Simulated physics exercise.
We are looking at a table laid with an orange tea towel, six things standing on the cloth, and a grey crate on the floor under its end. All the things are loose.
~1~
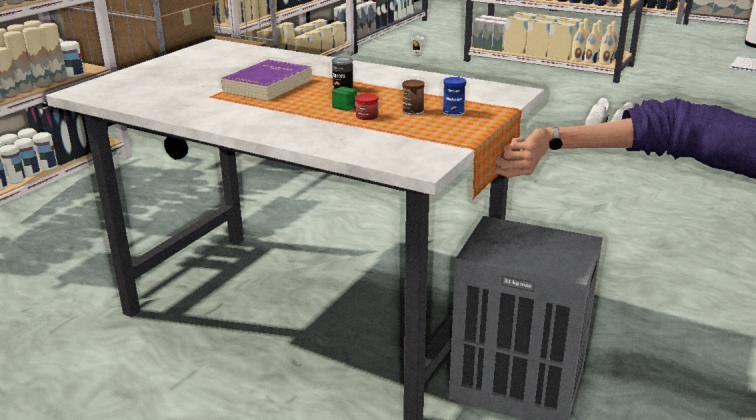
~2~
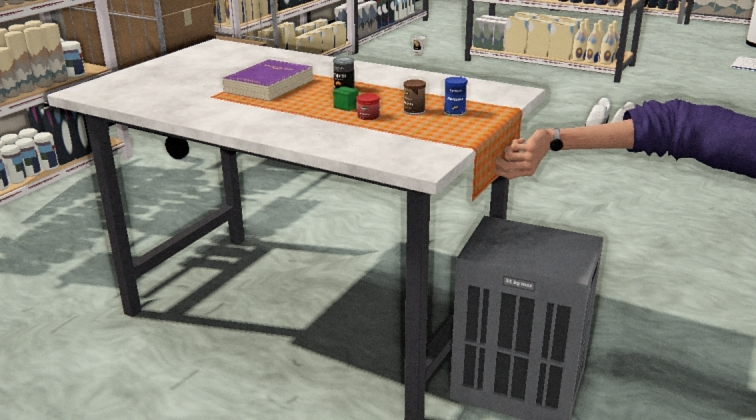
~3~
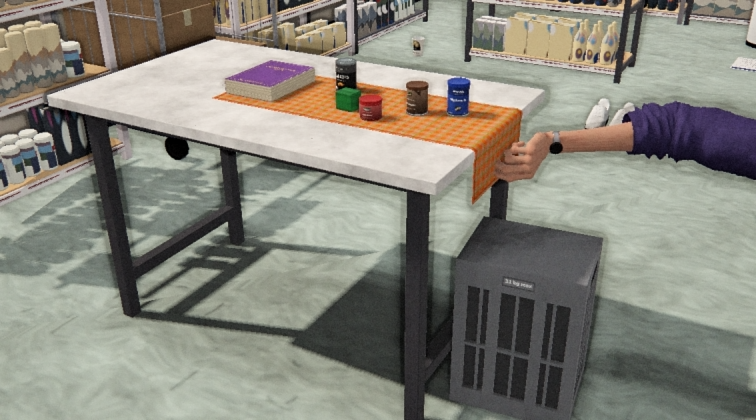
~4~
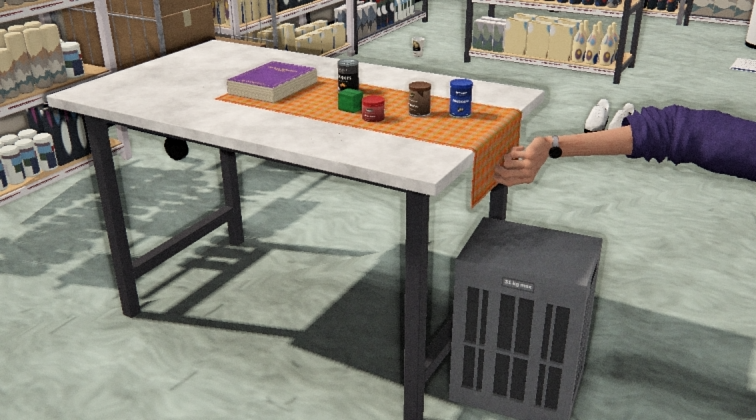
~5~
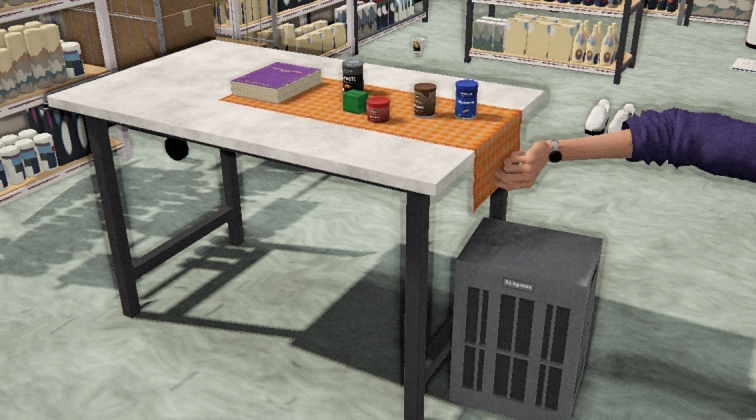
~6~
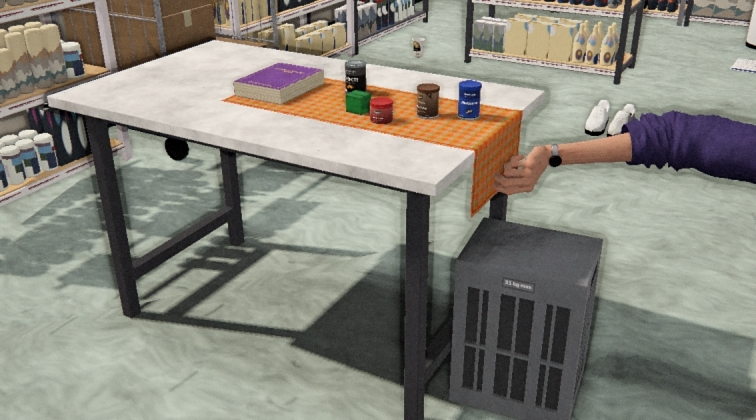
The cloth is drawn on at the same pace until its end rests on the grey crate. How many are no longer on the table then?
The count of fallen things is one.
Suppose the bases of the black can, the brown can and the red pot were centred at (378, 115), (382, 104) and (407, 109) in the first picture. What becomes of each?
The black can remains up; the brown can does not fall; the red pot remains up.
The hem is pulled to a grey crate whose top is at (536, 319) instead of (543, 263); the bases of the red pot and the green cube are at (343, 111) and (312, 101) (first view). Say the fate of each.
The red pot does not fall, the green cube survives.
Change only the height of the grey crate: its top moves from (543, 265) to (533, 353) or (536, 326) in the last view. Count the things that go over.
It would be 4 and 3.
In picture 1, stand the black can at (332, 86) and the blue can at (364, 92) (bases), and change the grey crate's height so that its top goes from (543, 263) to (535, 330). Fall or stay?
The black can holds on; the blue can does not fall.
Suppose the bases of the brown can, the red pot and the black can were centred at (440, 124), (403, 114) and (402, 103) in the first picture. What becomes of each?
The brown can falls, the red pot survives, the black can keeps its place on top.
Soon after, hem near (495, 218); all still up.
Then, hem on the crate; blue can gone.
At rest, hem on the crate; blue can gone. It carries off one.
